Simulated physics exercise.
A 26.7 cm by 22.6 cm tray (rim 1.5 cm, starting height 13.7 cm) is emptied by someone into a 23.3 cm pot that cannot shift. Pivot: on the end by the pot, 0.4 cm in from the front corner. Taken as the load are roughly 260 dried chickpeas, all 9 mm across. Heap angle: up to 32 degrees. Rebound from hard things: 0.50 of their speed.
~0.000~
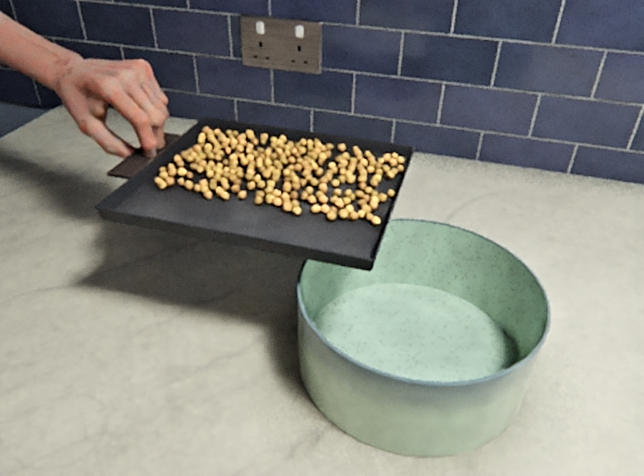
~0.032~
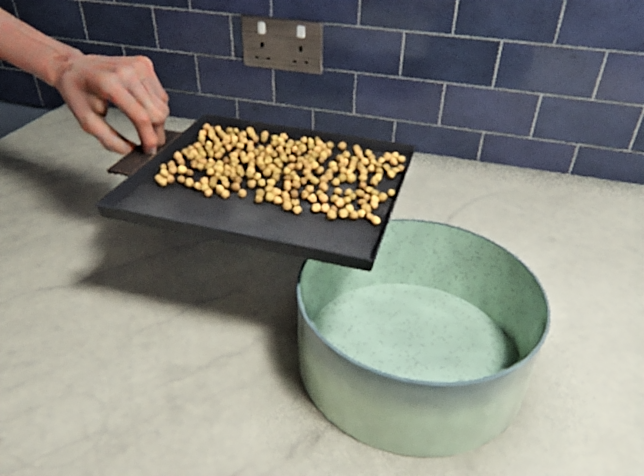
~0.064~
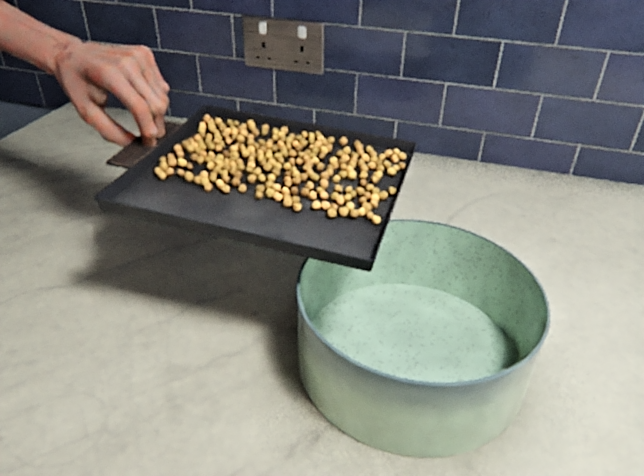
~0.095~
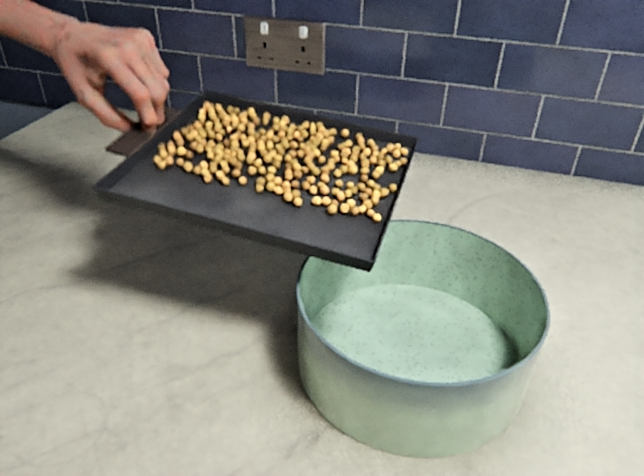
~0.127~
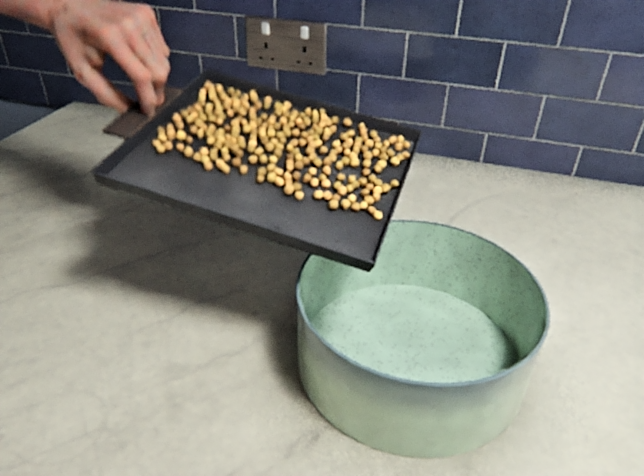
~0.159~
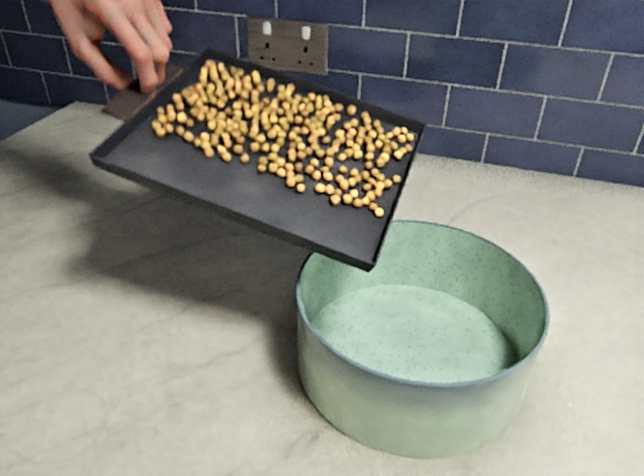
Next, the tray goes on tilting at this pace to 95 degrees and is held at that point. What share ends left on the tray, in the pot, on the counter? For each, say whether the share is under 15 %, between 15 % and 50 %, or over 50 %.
Tray: I predict a token amount of the load, pot: I predict upwards of half of the load, counter: I predict a token amount of the load.
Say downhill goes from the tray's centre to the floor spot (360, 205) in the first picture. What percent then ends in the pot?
Around 75 percent of them.
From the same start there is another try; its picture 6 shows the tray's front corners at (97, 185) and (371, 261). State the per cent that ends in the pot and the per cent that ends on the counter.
In the pot: 65 per cent; on the counter: 35 per cent.
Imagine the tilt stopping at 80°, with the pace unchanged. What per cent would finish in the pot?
85 percent.
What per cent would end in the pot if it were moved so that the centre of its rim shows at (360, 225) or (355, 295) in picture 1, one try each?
In order, about 0 and about 90 per cent.
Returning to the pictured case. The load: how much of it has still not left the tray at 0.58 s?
Estimate: Near 95 in a hundred.
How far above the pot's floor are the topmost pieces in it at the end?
My guess is around 3.0 centimetres.
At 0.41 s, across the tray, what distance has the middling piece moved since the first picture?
4 cm.
Then, at 0.41 s, tilt 56 degrees; the tray holds 100 %, the pot 0 %.
Then, at 0.58 s, tilt 83 degrees; the tray holds 95 %, the pot 0 %.
After 0.87 s, tilt 95 degrees; the tray holds 0 %, the pot 95 %.
By 1.4 s all is still; tray 0 %, pot 95 %, counter 5 %.
